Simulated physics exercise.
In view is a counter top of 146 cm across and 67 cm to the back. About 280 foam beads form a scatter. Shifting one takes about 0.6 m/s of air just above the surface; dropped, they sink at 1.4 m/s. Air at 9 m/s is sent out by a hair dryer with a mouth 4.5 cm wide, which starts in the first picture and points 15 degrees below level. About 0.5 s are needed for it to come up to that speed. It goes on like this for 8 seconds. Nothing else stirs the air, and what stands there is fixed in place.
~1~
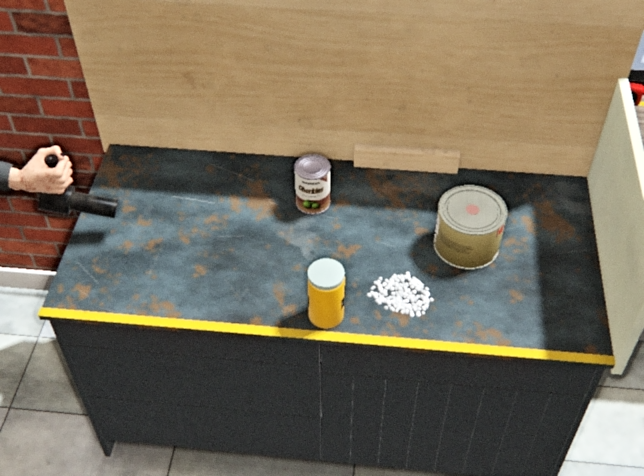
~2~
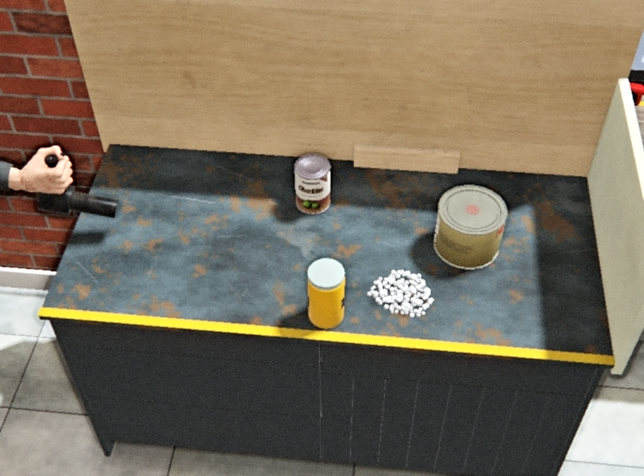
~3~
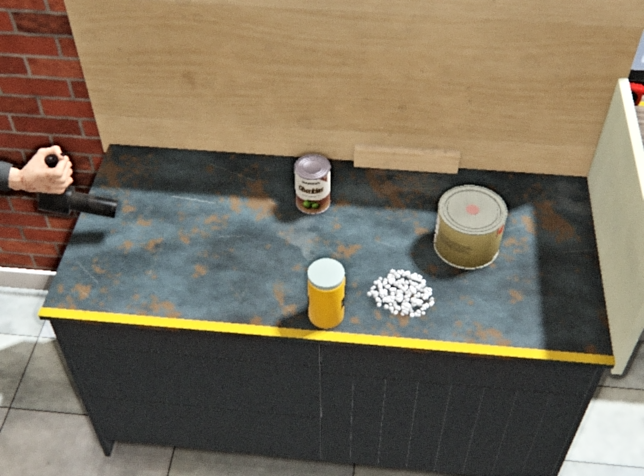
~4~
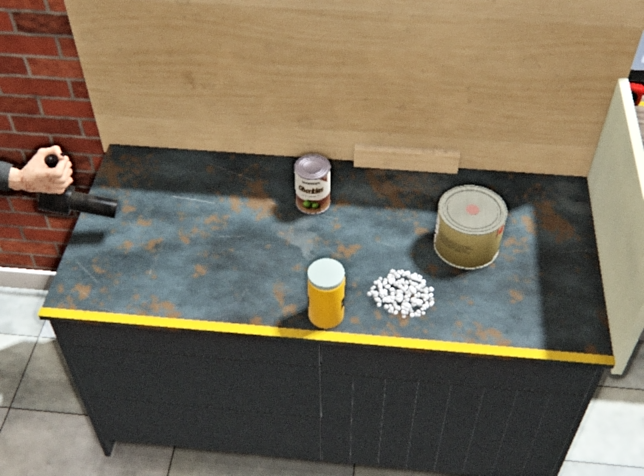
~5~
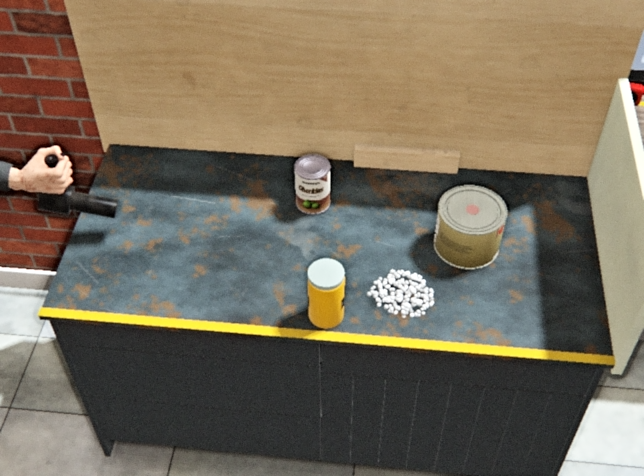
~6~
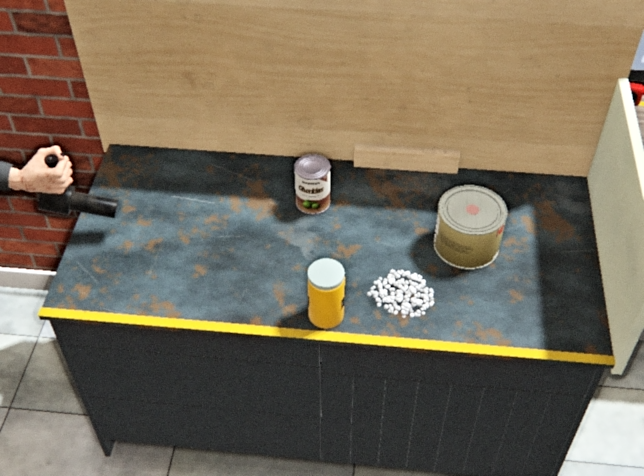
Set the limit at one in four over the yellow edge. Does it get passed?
Yes, more than that.
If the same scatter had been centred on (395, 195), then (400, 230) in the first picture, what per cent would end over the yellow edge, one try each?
Roughly 0 %, then 20 %.
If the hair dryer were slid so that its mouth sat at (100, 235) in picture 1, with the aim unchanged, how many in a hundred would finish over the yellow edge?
Then the share would be close to 90 percent.
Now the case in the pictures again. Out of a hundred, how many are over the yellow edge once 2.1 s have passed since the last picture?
Estimate: Around 70 %.
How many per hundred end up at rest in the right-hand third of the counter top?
Something close to 30 % ends up there.
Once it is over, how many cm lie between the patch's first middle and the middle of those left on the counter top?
50 cm.
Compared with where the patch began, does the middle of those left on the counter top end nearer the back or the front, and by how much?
It drifts toward the rear side, close to 5 cm in all.
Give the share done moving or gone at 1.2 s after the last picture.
Estimate: Close to 15 %.
Then, 1.2 s after the last picture, 47 % are over the yellow edge; the middle of those still in play is near (609, 332); 15 % have settled or left.
Then, 2.1 s after the last picture, 68 % are over the yellow edge; the middle of those still in play is near (605, 310); 71 % have settled or left.
Then, 4.0 s after the last picture, 71 % are over the yellow edge; the middle of those still in play is near (605, 305); 76 % have settled or left.
Then, 7.6 s after the last picture, at the end, 74 % are over the yellow edge; the middle of those still in play is near (606, 300).
